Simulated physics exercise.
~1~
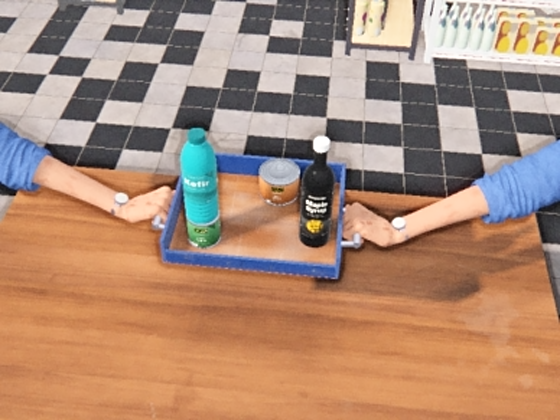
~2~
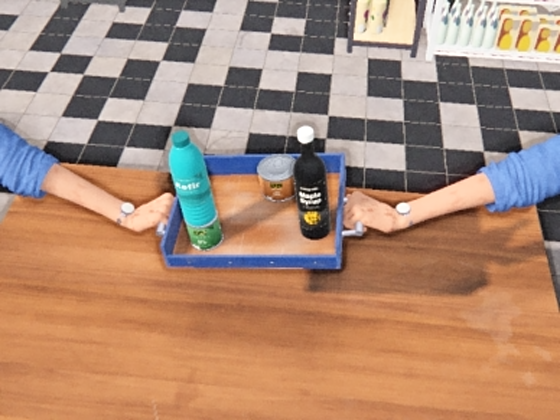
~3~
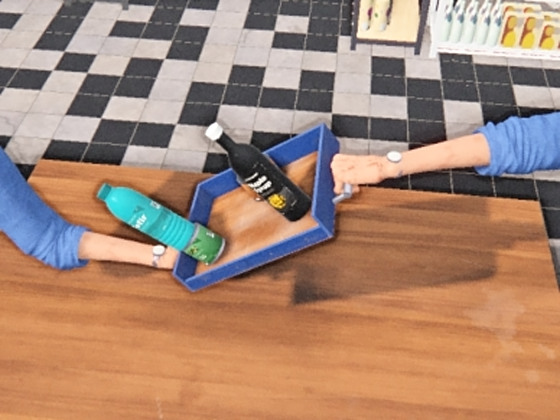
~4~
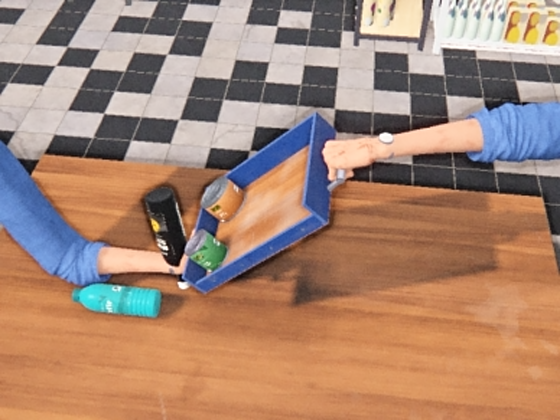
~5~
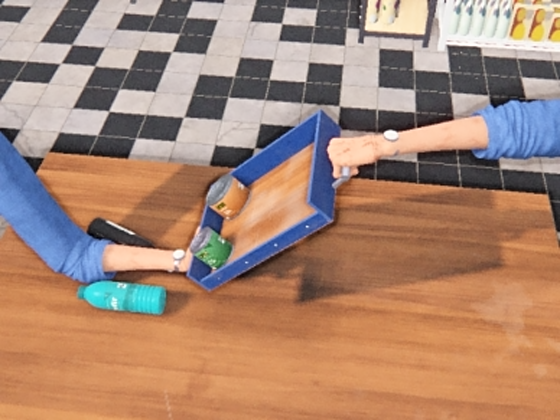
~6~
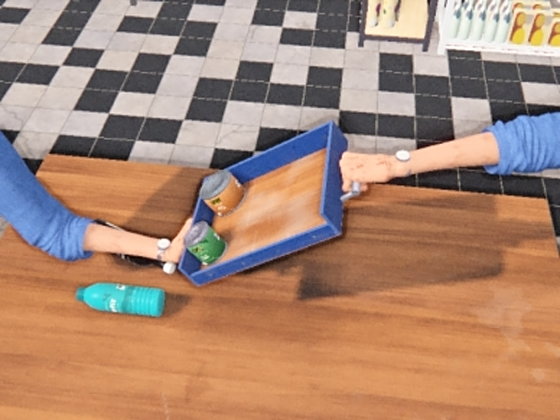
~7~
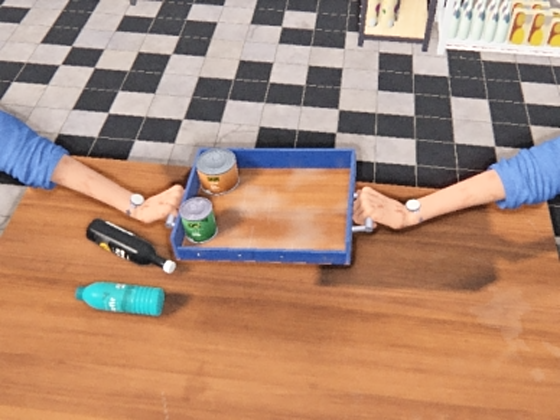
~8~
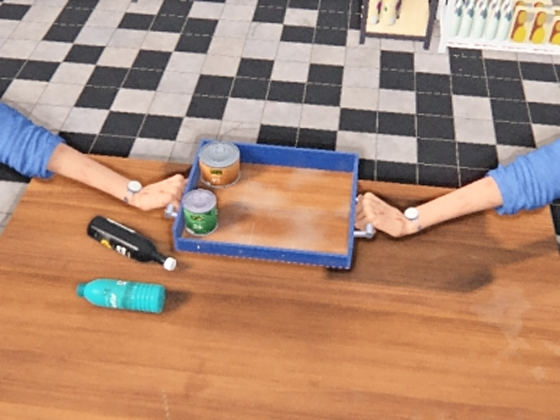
Two hands held a blue crate over a wooden table and tipped it steeply to the left, spilling the turquoise bottle and then the black one, before levelling it with the orange tub and green tin still inside and both bottles lying on the table.
